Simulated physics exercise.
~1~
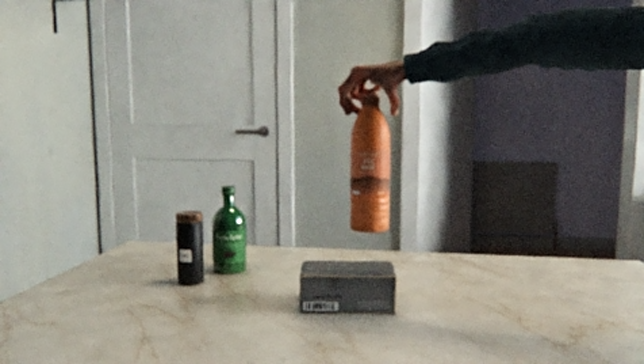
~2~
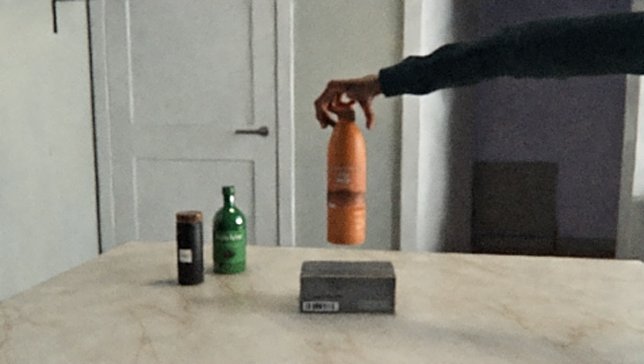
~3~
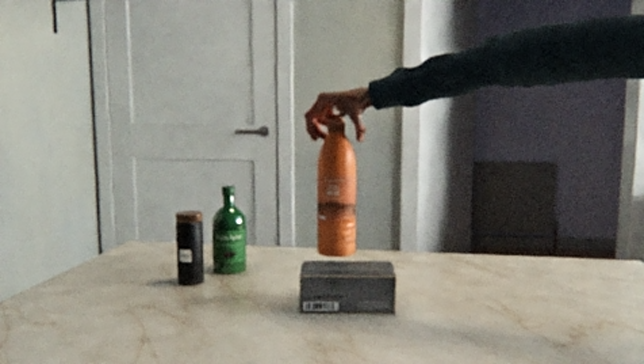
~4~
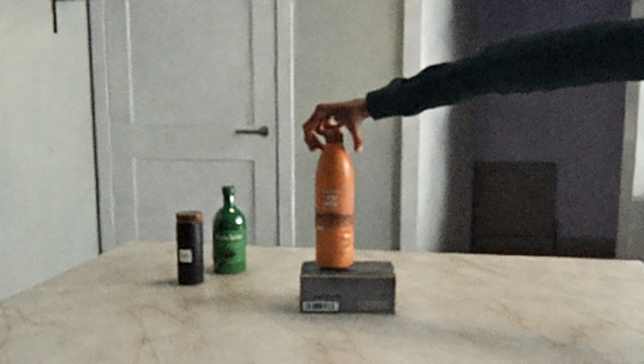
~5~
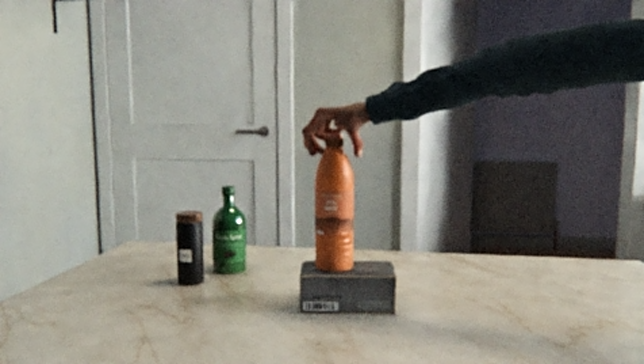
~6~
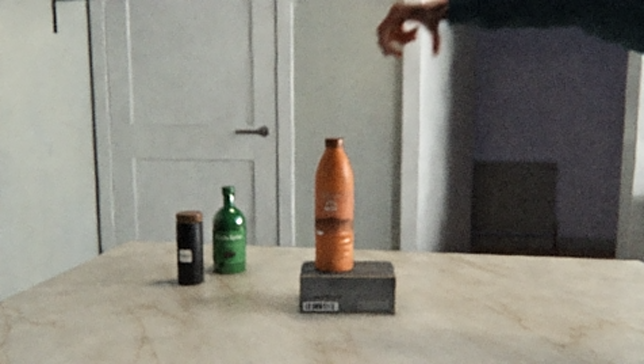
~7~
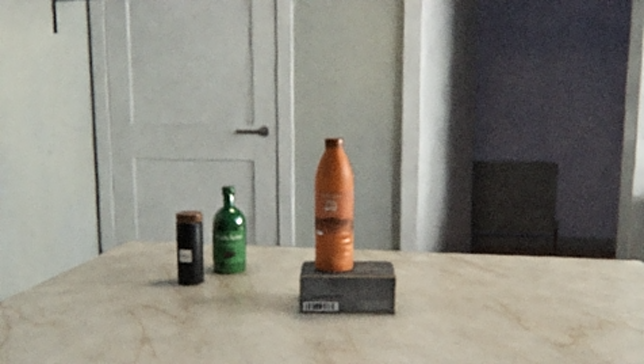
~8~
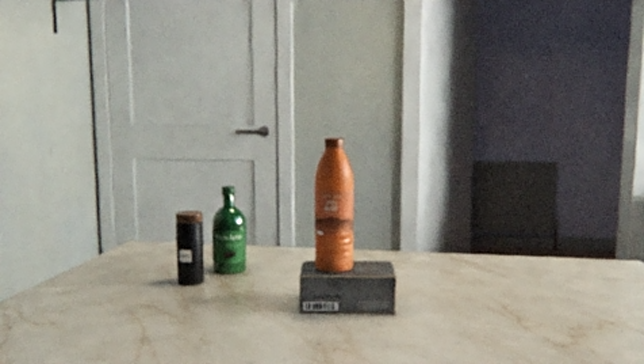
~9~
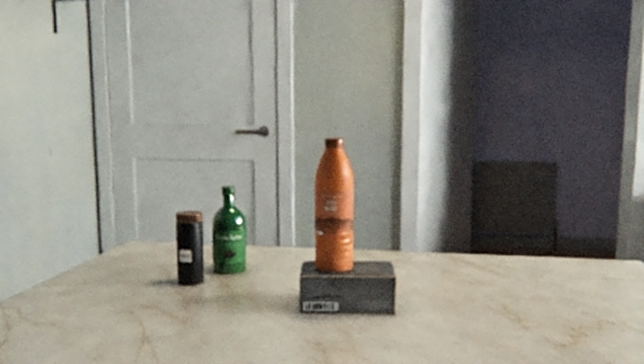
A hand in a dark sleeve reaches in from the right, holding an orange bottle by its top above a marble-patterned table, seen from a still camera facing a pale door and a dark purple wall. A grey box lies near the middle of the table, with a black jar and a green bottle standing to the left. The hand moves the bottle left and down, then sets it upright on the box. It lets go and draws back out of view to the right. The orange bottle stays balanced on the box, and nothing else moves.
